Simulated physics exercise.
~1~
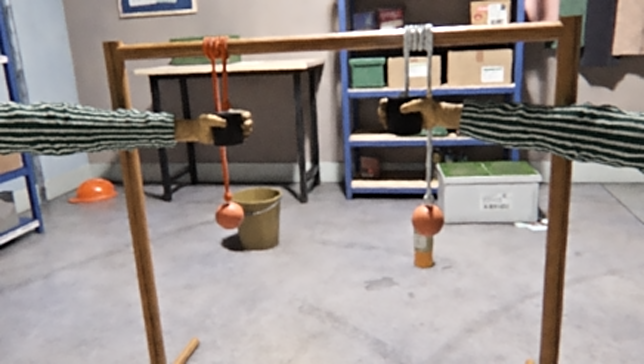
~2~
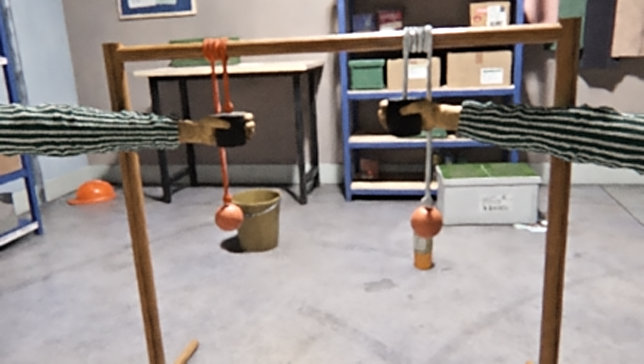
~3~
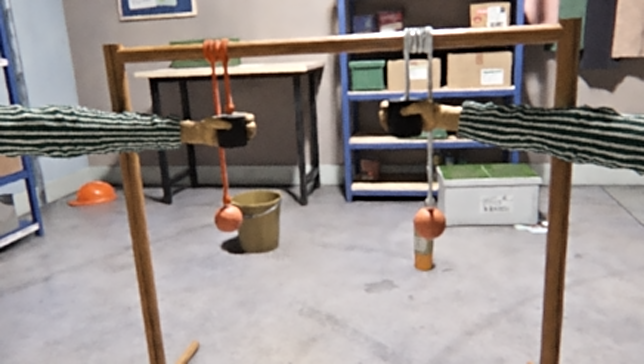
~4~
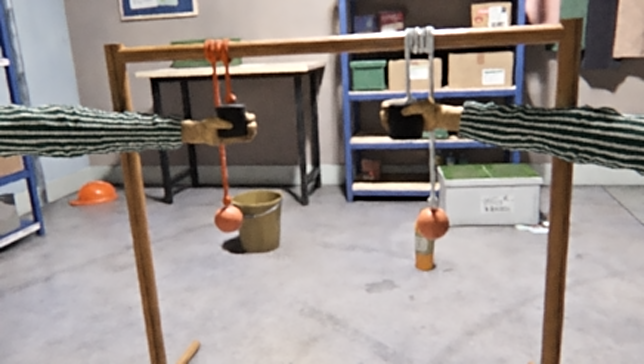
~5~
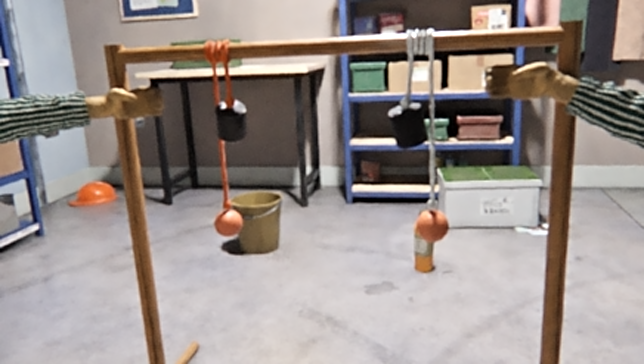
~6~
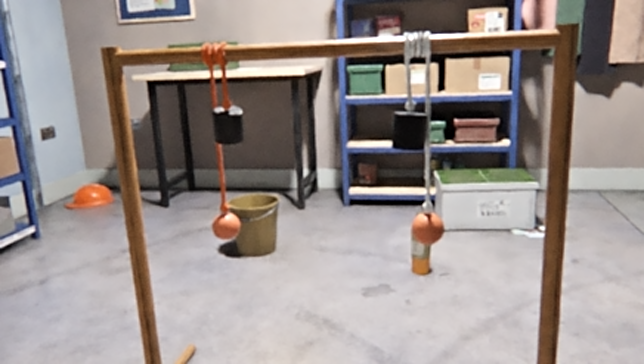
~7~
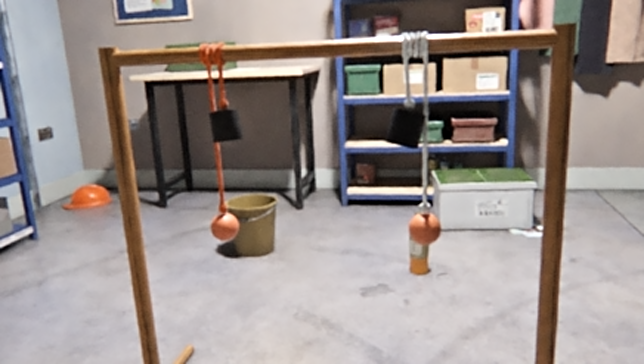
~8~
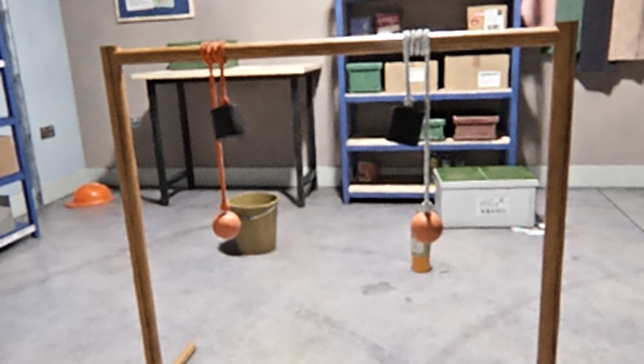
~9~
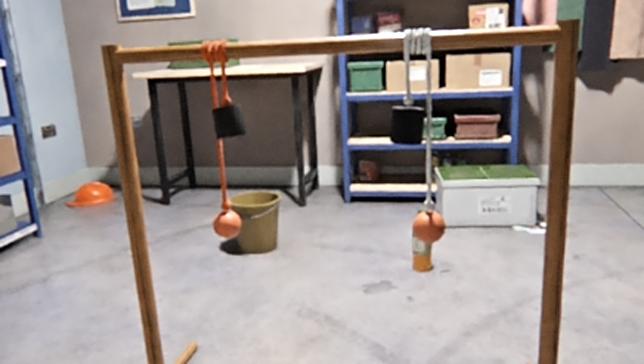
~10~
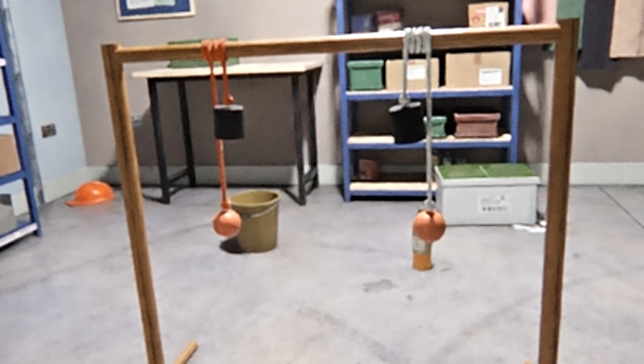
Two hands release black objects on the orange and grey ropes, which stay hanging.
